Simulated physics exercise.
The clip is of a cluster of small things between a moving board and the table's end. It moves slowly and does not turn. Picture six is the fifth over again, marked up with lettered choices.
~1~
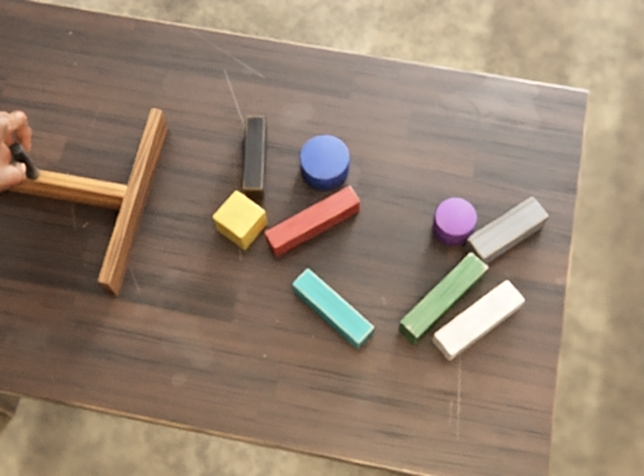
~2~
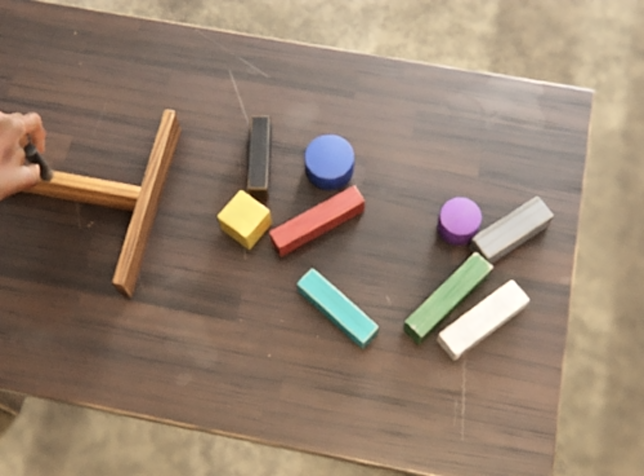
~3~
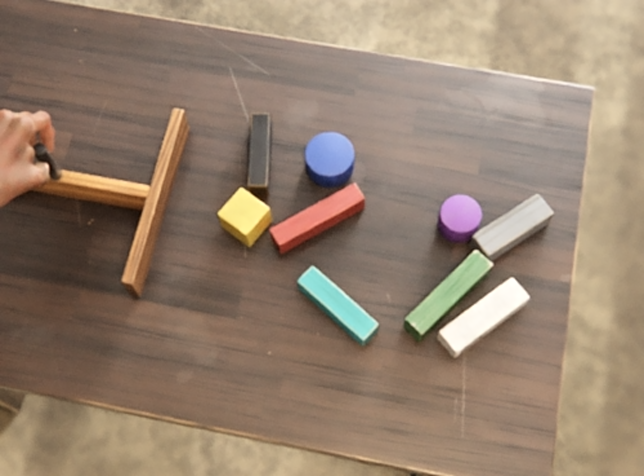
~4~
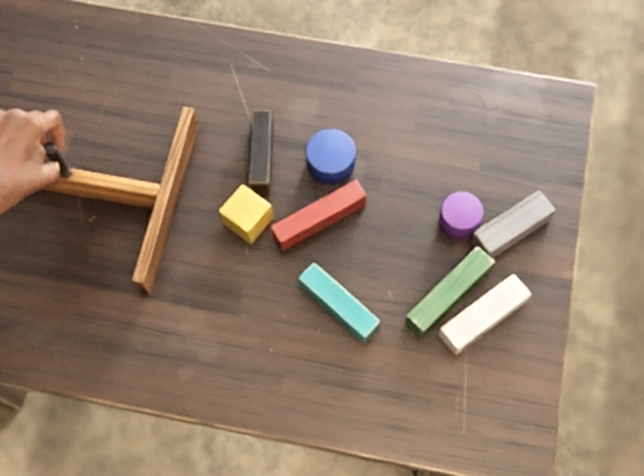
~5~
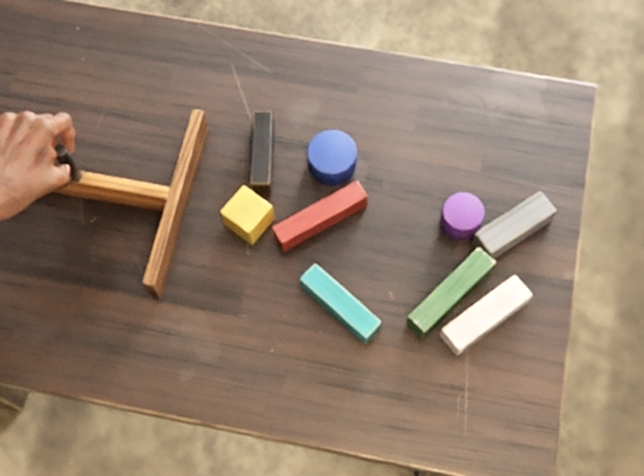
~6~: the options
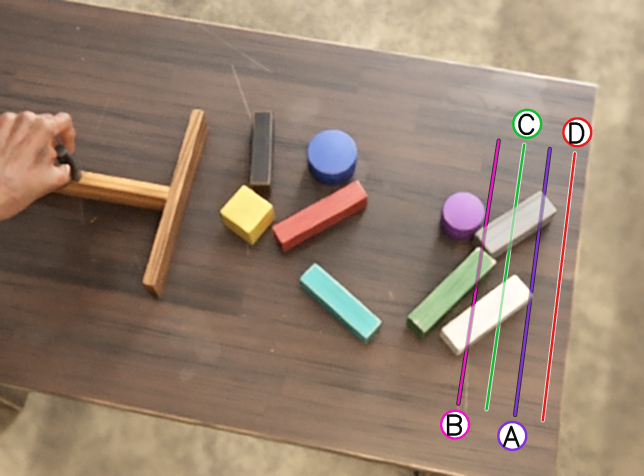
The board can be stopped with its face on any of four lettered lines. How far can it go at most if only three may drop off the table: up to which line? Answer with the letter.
The farthest such stop is C.
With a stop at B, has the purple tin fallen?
No.
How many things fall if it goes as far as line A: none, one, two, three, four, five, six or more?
Six or more.
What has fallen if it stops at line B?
The grey stick.
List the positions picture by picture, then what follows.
In the first picture, white bar (478, 321); red bar (313, 221); purple tin (454, 222).
In the second picture, board (144, 194); black stick (260, 157).
In the third picture, board (154, 193); grey stick (511, 229).
In the fourth picture, board (164, 191); yellow block (247, 214).
In the fifth picture, board (174, 194); white bar (486, 315); red bar (320, 216); purple tin (462, 217).
On the copy, A at (533, 275); B at (480, 265); C at (506, 270); D at (560, 280).
On C. First, board (292, 215); turquoise stick (356, 315); blue tin (359, 163).
Then, board (412, 237); grey stick (532, 238); white bar (494, 324).
Finally, board (507, 254); grey stick over the edge; purple tin over the edge; two fallen.
By contrast, A drops six; B is within the limit but short; D drops seven.
